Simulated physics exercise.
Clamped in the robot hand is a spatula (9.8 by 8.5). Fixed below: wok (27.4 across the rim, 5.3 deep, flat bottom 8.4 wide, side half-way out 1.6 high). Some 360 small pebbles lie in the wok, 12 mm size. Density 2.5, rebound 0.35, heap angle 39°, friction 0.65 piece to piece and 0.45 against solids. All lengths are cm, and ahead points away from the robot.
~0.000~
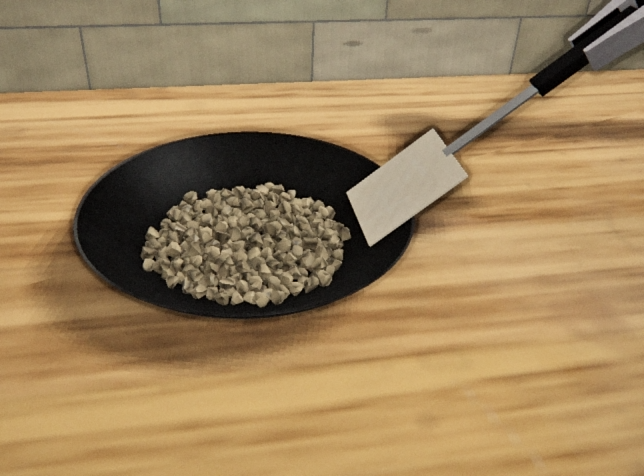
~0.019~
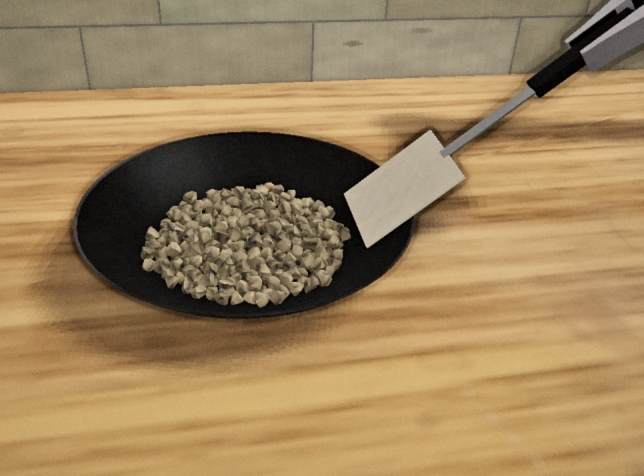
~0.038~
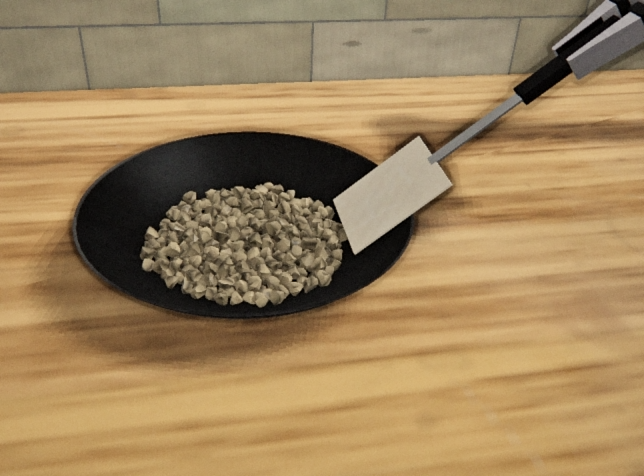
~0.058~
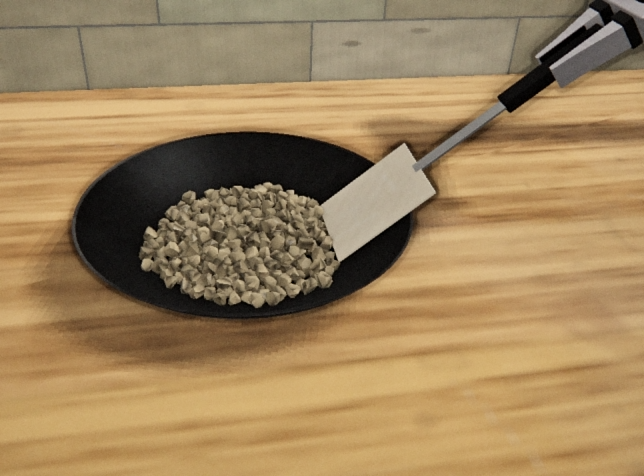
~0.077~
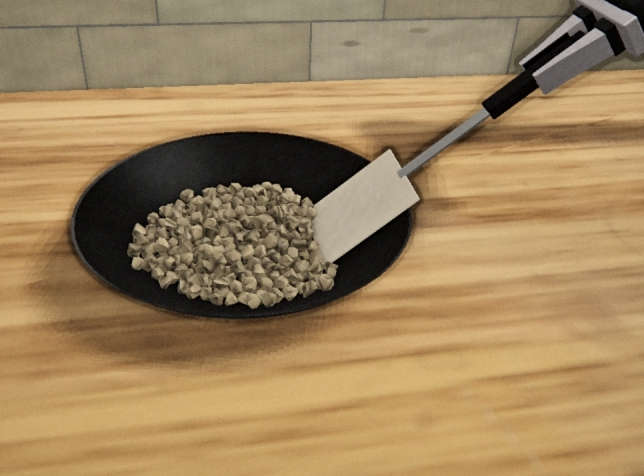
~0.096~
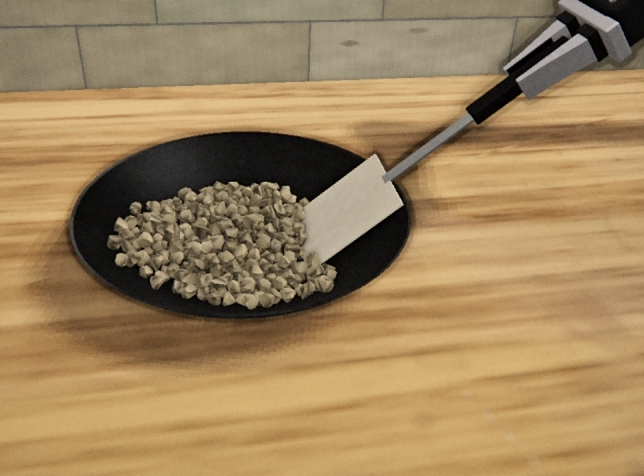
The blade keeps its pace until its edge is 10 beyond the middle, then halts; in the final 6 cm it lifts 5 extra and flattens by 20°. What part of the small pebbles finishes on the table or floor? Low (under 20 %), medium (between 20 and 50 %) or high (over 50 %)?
A medium share, between 20 and 50 %, ends on the table or floor.
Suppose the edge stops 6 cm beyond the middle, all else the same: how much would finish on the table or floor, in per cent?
It would be near 5 per cent.
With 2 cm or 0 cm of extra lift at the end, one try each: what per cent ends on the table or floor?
About 40 and 35 per cent.
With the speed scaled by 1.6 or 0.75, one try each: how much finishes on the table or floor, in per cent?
Some 45 and 35 per cent.
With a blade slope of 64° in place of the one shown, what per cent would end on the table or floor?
In that case some 35 per cent.
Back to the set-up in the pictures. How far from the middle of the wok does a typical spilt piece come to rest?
About 24 cm.
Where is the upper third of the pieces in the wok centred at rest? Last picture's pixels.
Around (149, 239).
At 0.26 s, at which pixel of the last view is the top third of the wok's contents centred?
Near (117, 210).
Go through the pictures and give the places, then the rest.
The first frame shows spatula top edge at (450, 151), sloping 39°; upper third of the load around (250, 231), from x 150 to 345, top at y 185; 362 in the wok.
The second frame shows spatula top edge at (447, 152), sloping 39°; upper third of the load around (250, 231), from x 150 to 345, top at y 185.
The third frame shows spatula top edge at (435, 159), sloping 39°; upper third of the load around (249, 231), from x 145 to 345, top at y 185.
The fourth frame shows spatula top edge at (419, 167), sloping 39°; upper third of the load around (251, 231), from x 145 to 330, top at y 185.
The fifth frame shows spatula top edge at (404, 173), sloping 39°; upper third of the load around (238, 229), from x 135 to 330, top at y 185.
The sixth frame shows spatula top edge at (388, 178), sloping 39°; upper third of the load around (222, 230), from x 115 to 330, top at y 185; 362 in the wok.
By 0.18 s, sloping 39°, highest piece 6 above the table; 362 in the wok.
By 0.26 s, sloping 32°, highest piece 9 above the table; 344 in the wok, 18 on the blade or in flight.
By 0.51 s, sloping 19°, highest piece 9 above the table; 241 in the wok, 96 on the table or floor, 25 on the blade or in flight.
By 1.56 s, sloping 19°, highest piece 5 above the table; 241 in the wok, 121 on the table or floor.
Final count, 241 in the wok, 121 on the table or floor. That is 33 % on the table or floor.
